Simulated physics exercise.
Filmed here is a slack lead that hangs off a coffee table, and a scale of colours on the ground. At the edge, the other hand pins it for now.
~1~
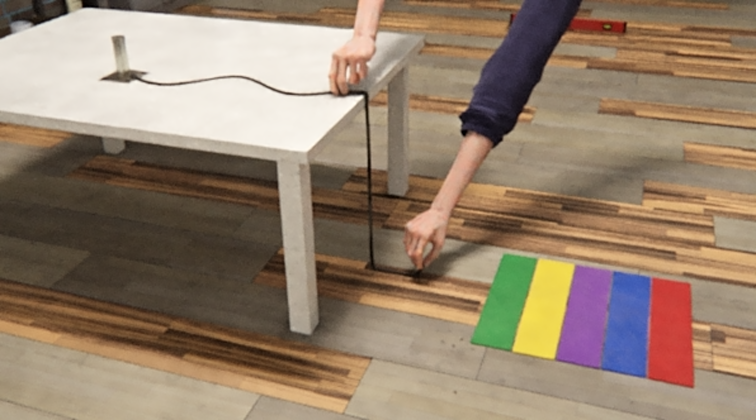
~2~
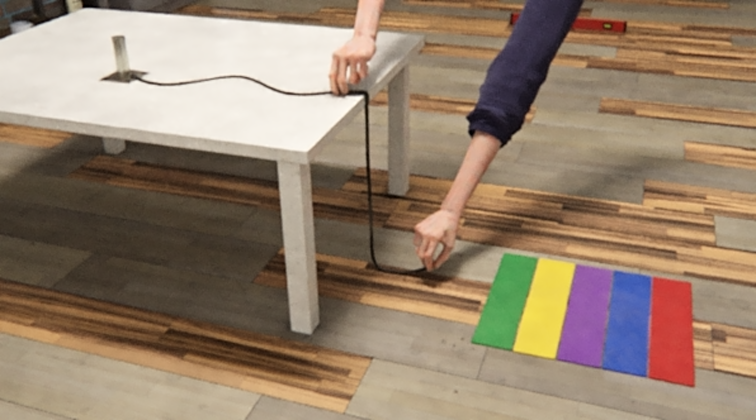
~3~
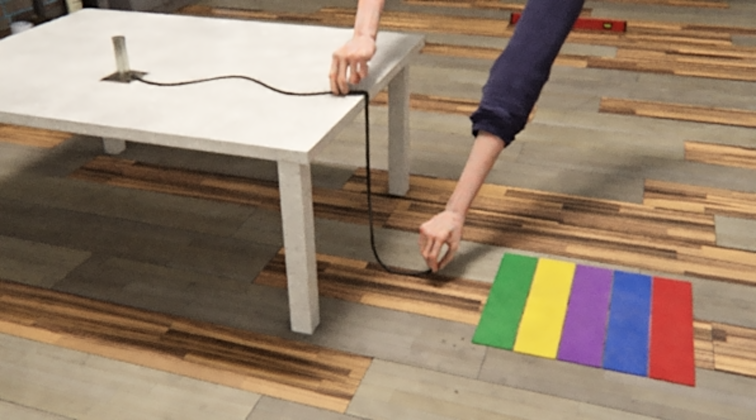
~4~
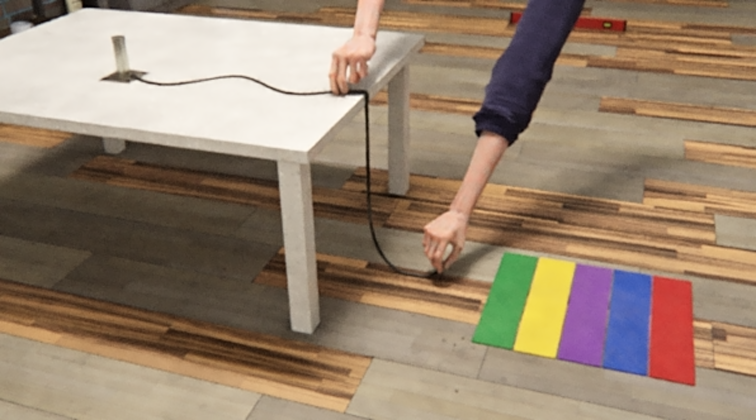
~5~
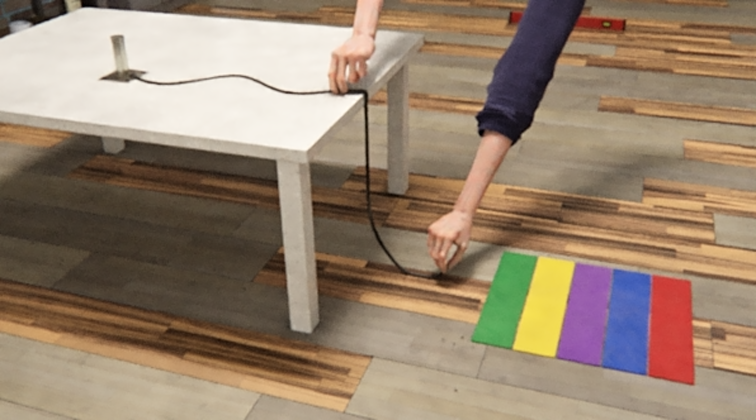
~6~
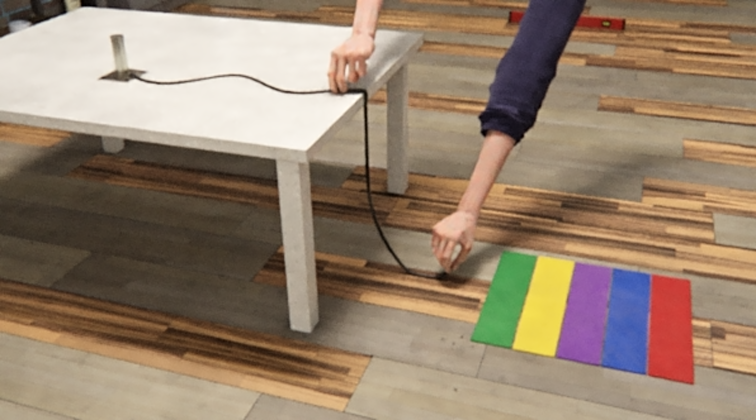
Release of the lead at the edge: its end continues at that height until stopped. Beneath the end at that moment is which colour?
Beneath it is purple.
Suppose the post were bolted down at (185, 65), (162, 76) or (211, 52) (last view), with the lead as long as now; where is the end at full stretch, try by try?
Try by try, about (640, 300), (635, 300) and (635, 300).
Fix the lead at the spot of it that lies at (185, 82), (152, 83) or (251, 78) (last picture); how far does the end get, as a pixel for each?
(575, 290), (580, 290) and (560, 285).
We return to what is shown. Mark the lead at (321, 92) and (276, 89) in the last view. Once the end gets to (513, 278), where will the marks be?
Positions: (351, 91) for the first, (304, 88) for the second.
A little later, end near (513, 278); over green.
Next, end near (558, 286); over yellow.
When it is tight, end near (585, 290); over purple. It gets as far as the purple strip.
